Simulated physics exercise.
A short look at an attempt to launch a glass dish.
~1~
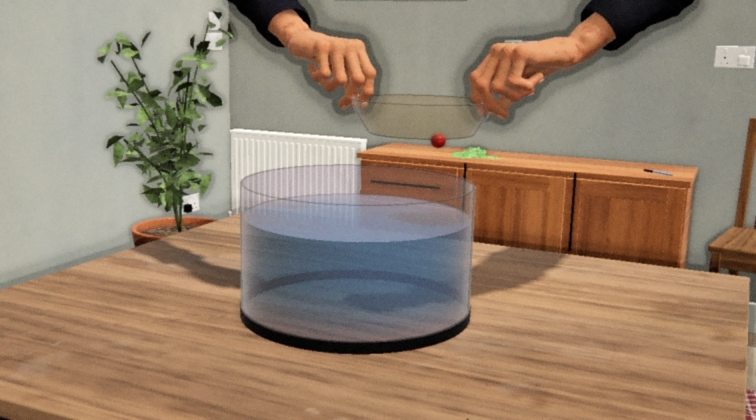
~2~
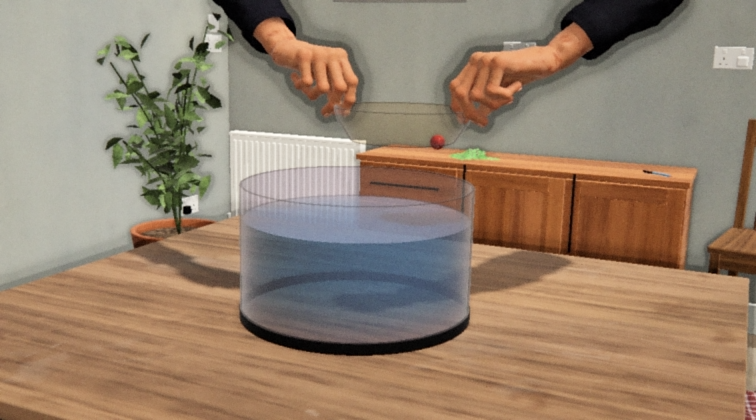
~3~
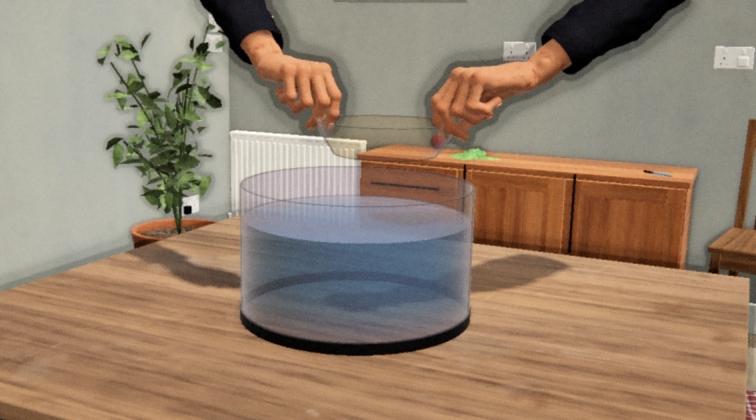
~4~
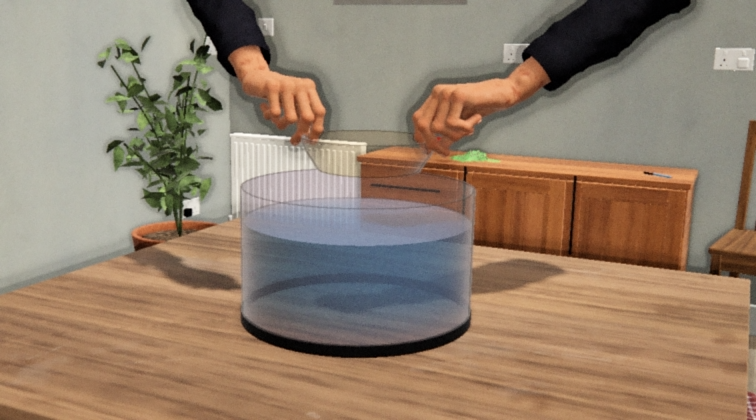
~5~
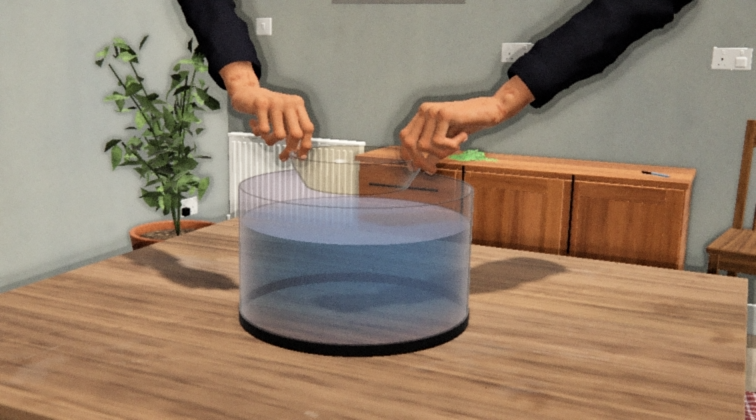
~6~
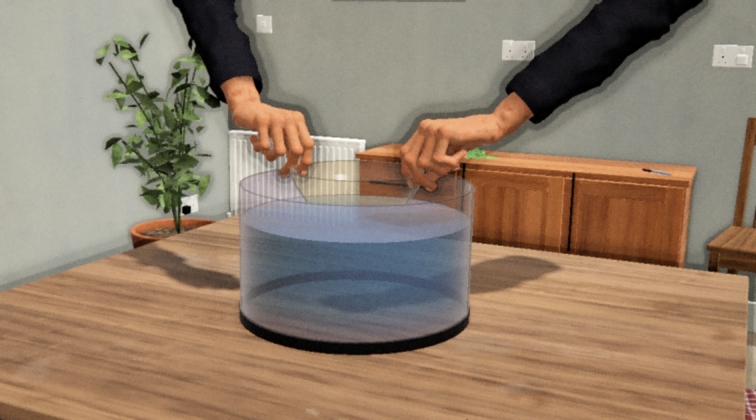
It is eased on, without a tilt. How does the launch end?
Once free, it stays afloat.
Soon after, the dish dips into the water.
Later, it bobs and steadies.
In the end, the dish floats with most of its side showing.
